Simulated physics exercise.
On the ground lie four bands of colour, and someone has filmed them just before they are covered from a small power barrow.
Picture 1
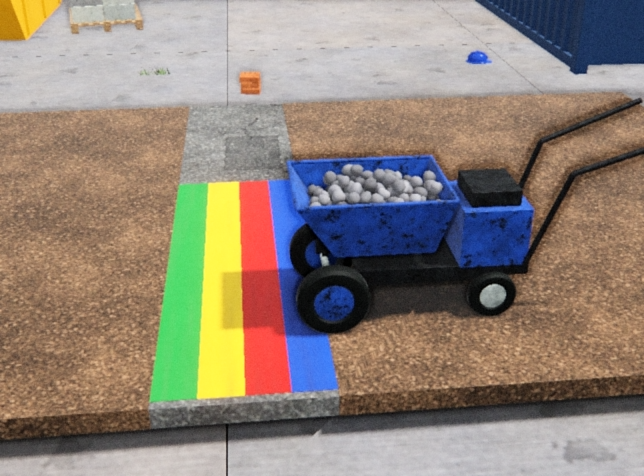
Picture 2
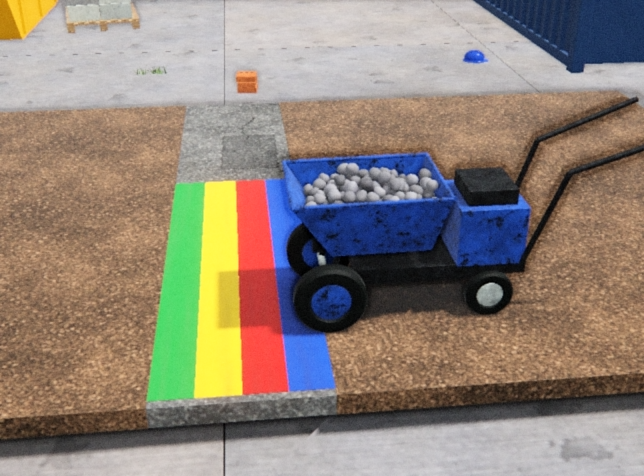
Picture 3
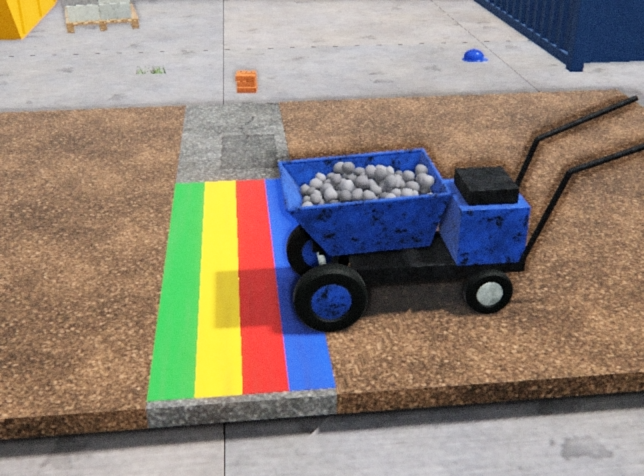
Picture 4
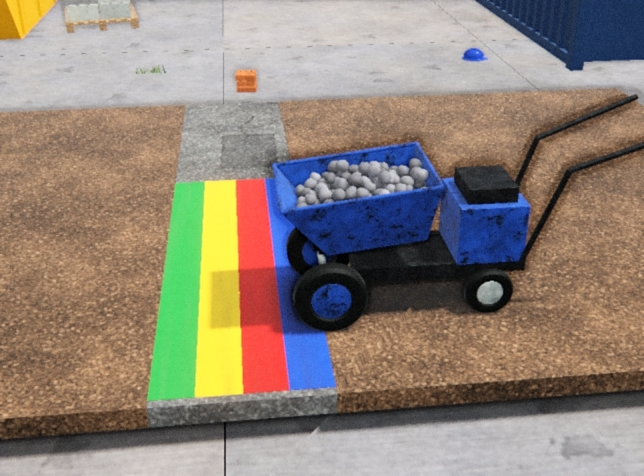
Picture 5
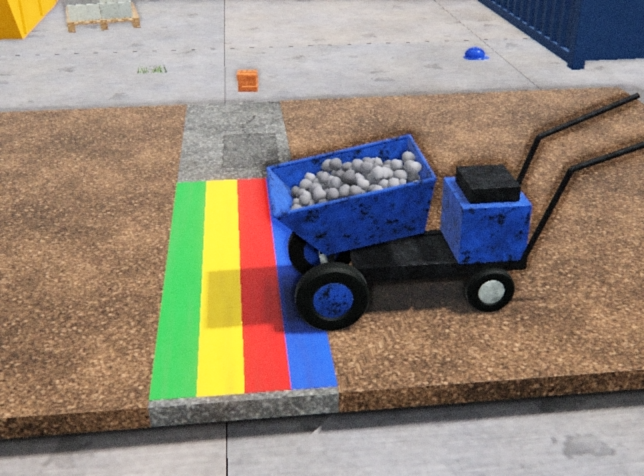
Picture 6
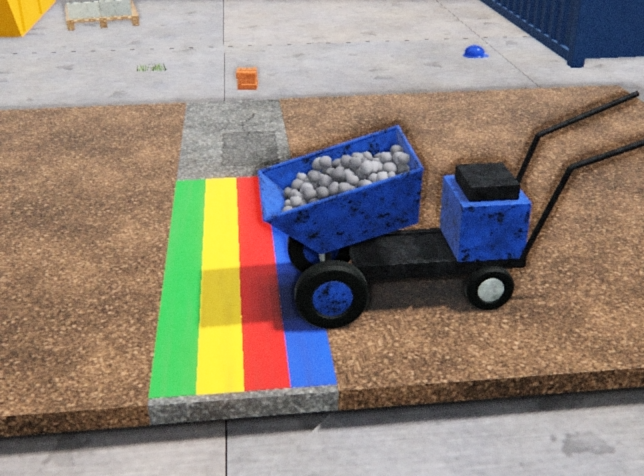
A blue four-wheeled barrow loaded with rounded grey cobbles stands on a brown, gritty slab in a paved yard, seen from above and to one side. Its front wheels are beside green, yellow, red and blue bands running left to right, with black handles at the right and containers behind. The skip tilts gradually leftward, its right end rising, while the wheels and the view stay almost still.
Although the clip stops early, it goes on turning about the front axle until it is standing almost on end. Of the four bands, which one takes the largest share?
Green.
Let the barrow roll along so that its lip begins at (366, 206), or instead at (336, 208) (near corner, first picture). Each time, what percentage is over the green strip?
About 10 per cent for the first spot and about 20 per cent for the second.
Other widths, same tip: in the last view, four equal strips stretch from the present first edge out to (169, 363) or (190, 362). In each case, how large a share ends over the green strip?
30 per cent, then 20 per cent, roughly.
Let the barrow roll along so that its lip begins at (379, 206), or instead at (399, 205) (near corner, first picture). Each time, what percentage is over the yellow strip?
I'd expect close to 20 per cent and then close to 10 per cent.
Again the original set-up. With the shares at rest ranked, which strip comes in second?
The strip in second place is the yellow strip.
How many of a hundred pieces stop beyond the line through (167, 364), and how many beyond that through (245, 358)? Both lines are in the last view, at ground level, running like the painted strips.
Estimate, first then second: 40 %, 70 %.
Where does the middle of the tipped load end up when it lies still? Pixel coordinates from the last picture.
(174, 305).
Just after the last frame, skip tipped steeply; every one in the skip.
A moment on, skip tipped right over; roughly two thirds in the skip; about a tenth over the yellow strip; roughly a quarter over the green strip; just a few falling; just a few off the paint.
Further on, skip tipped right over; roughly a quarter in the skip; roughly a quarter over the yellow strip; roughly a third over the green strip; roughly a quarter off the paint.
When it is over, skip tipped right over; roughly a quarter in the skip; not one over the blue strip; not one over the red strip; roughly a quarter over the yellow strip; roughly a third over the green strip; roughly a quarter off the paint.
